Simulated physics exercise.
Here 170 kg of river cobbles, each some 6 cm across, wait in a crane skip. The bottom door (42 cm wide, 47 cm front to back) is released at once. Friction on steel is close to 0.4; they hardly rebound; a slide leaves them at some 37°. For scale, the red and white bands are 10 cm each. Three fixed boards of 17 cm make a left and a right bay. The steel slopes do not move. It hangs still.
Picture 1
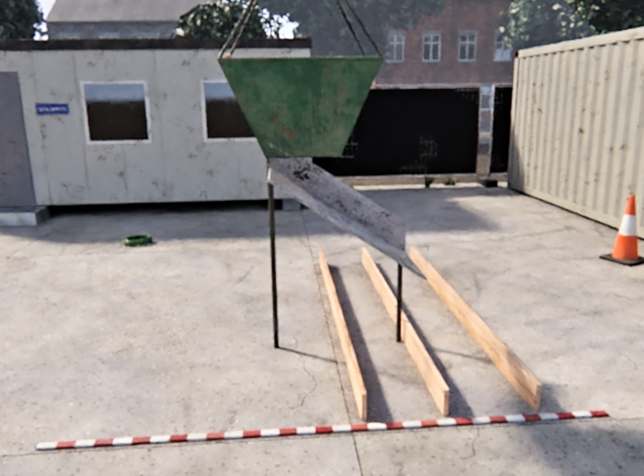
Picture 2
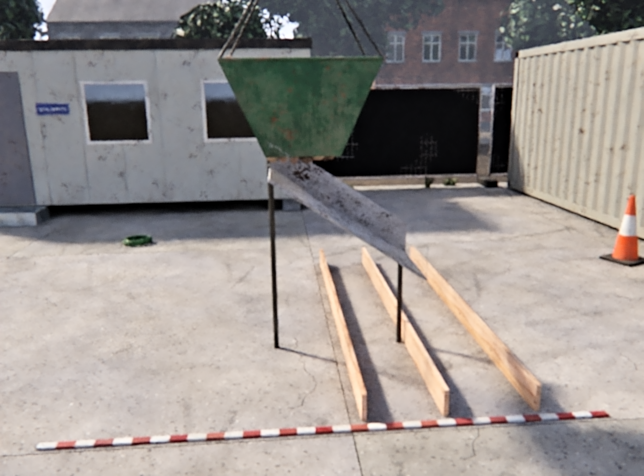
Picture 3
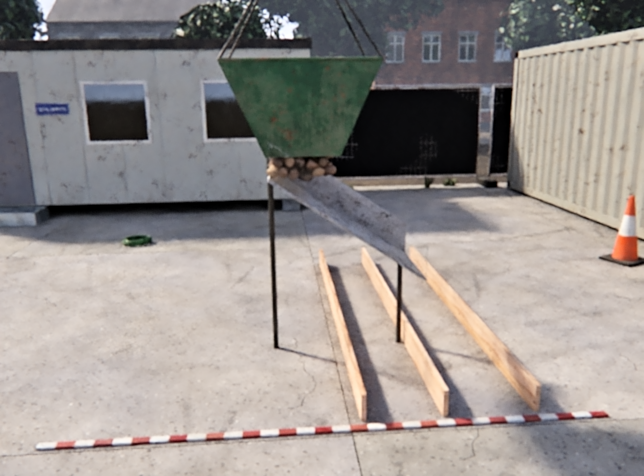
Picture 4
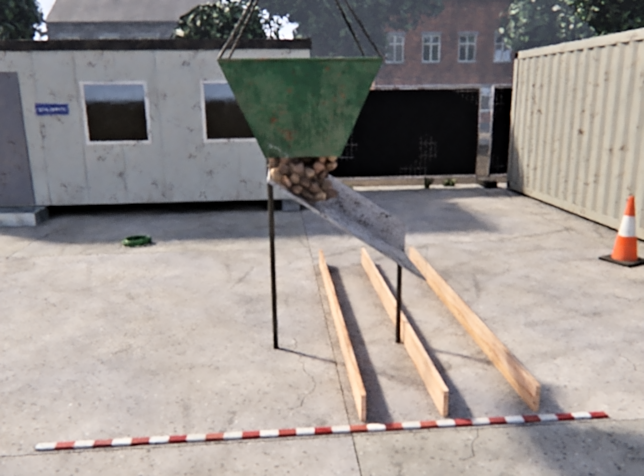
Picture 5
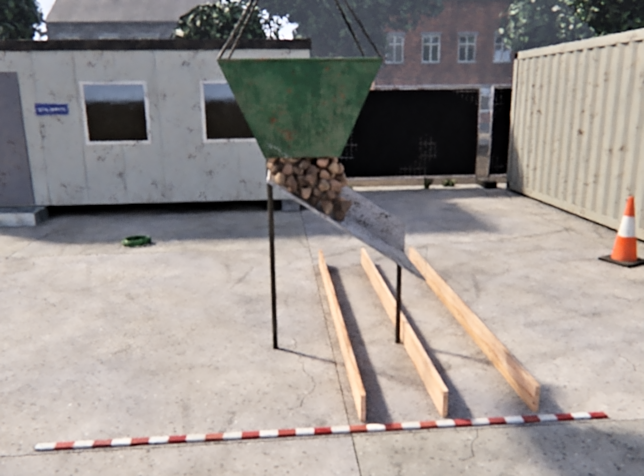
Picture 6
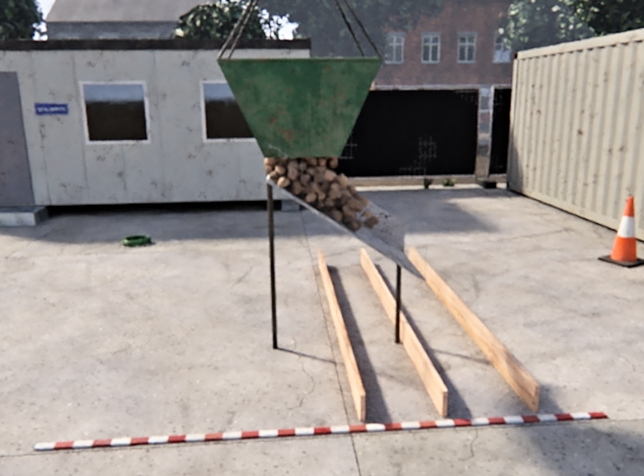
Green hanging skip releasing brown cobbles from its bottom onto a sloping metal slide, the stones piling and sliding down rightward.
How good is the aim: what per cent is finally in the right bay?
About 70 per cent.
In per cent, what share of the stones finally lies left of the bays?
Near 0 in a hundred.
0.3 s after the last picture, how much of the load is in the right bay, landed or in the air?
Some 10 per cent.
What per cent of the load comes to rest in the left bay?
About 0 per cent.
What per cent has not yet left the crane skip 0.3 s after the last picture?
About 25 per cent.
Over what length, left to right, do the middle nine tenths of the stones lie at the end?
Roughly 110 cm.
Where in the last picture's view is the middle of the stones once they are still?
Their middle is at about (478, 360).
Then, 0.3 s after the last picture, 25 % in the crane skip, 62 % on the steel, 3 % falling or lying left of the bays, 2 % falling or lying in the left bay, 9 % falling or lying in the right bay; the stones farthest right are at (480, 336).
Then, 0.7 s after the last picture, 0 % in the crane skip, 56 % on the steel, 2 % falling or lying left of the bays, 2 % falling or lying in the left bay, 37 % falling or lying in the right bay, 3 % falling or lying right of the bays; the stones farthest right are at (558, 363).
Then, 1.3 s after the last picture, 0 % in the crane skip, 13 % on the steel, 1 % falling or lying left of the bays, 2 % falling or lying in the left bay, 68 % falling or lying in the right bay, 17 % falling or lying right of the bays; the stones farthest right are at (623, 352).
Then, 2.2 s after the last picture, 0 % in the crane skip, 1 % falling or lying left of the bays, 70 % falling or lying in the right bay, 29 % falling or lying right of the bays.
Then, 4.1 s after the last picture, 0 % in the crane skip, 1 % left of the bays, 70 % in the right bay, 29 % right of the bays.
